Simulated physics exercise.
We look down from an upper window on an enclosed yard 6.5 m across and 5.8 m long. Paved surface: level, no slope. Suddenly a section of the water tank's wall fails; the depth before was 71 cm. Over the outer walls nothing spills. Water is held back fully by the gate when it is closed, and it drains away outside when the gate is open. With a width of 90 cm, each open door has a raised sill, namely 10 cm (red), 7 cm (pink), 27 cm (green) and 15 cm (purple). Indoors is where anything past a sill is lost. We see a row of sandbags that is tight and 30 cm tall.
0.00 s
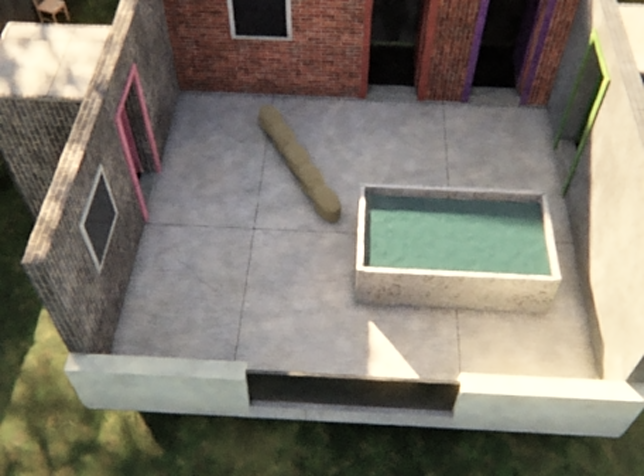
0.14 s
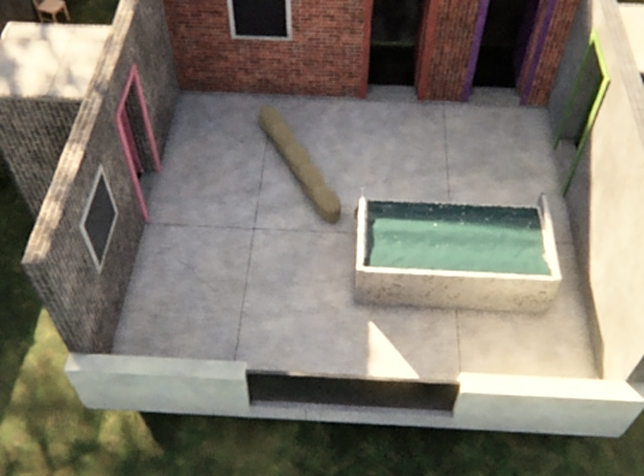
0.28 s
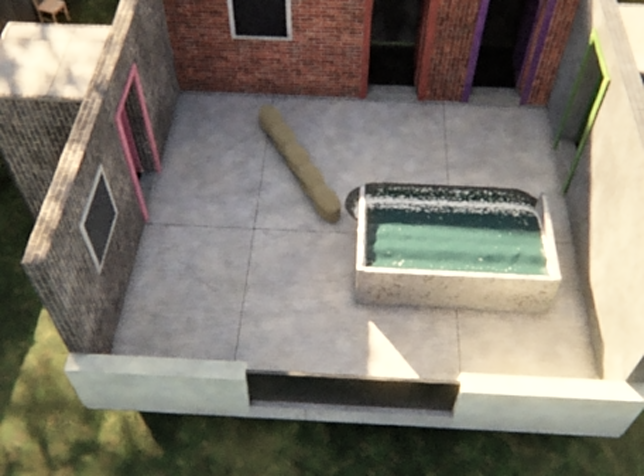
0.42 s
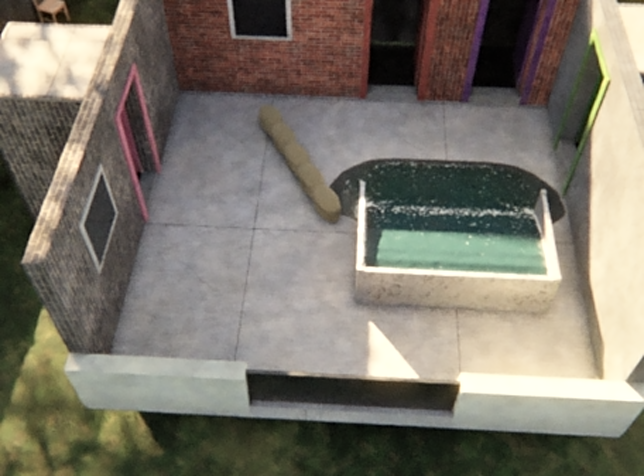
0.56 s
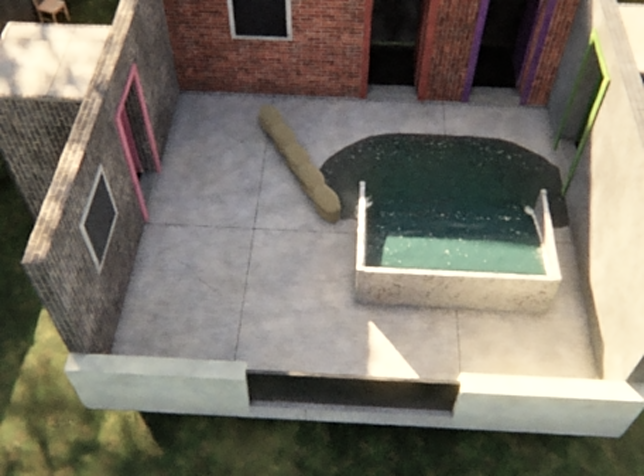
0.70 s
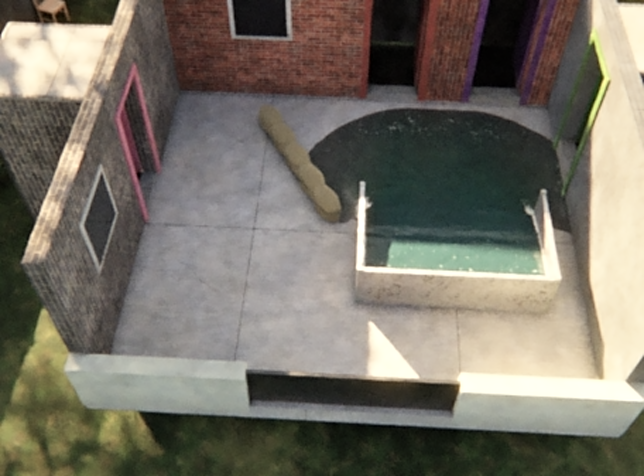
Water burst out of the far side of a raised tank in a walled, paved yard and spread in a widening dark pool toward the brick wall, passing beside a long tan roll lying still.
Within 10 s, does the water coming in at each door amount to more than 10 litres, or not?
In the end at the red door the water let in will surpass the limit; at the pink door the water let in will remain short of the limit; at the green door the water let in will remain short of the limit; at the purple door the water let in will surpass the limit.
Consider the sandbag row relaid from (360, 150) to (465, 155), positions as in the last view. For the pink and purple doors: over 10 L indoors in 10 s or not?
Then the pink door is over the mark and the purple door is over the mark.
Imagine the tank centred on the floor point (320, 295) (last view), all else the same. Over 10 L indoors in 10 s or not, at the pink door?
Then the pink door exceeds it.
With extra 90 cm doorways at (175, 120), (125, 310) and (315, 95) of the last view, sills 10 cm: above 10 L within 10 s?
First doorway gets there, second falls short, third gets there.
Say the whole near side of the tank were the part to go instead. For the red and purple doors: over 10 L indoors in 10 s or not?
Red door doesn't reach it, purple door surpasses it.
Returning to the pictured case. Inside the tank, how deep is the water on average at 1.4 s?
26 cm.
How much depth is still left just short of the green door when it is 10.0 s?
About 11.5 cm.
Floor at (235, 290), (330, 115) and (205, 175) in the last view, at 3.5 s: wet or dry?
In that order: Not reached, flooded, not reached.
After 1.4 s water covers 35 % of the floor and is deepest (42 cm) near (434, 106); red door 29 cm at the sill, 74 L in, pink door not reached, green door 17 cm at the sill, 0 L in, purple door 35 cm at the sill, 45 L in.
After 2.2 s water covers 40 % of the floor and is deepest (36 cm) near (527, 110); red door 29 cm at the sill, 206 L in, pink door not reached, green door 12 cm at the sill, 0 L in, purple door 35 cm at the sill, 147 L in.
After 3.5 s water covers 45 % of the floor and is deepest (24 cm) near (179, 96); red door 18 cm at the sill, 293 L in, pink door 4 cm at the sill, 0 L in, green door 16 cm at the sill, 0 L in, purple door 18 cm at the sill, 222 L in.
After 6.0 s water covers 75 % of the floor and is deepest (14 cm) near (602, 395); red door 11 cm at the sill, 312 L in, pink door 5 cm at the sill, 0 L in, green door 8 cm at the sill, 0 L in, purple door 7 cm at the sill, 227 L in.
After 10.0 s water covers 95 % of the floor and is deepest (12 cm) near (540, 187); red door 5 cm at the sill, 315 L in, pink door 3 cm at the sill, 0 L in, green door 11 cm at the sill, 0 L in, purple door 8 cm at the sill, 227 L in.
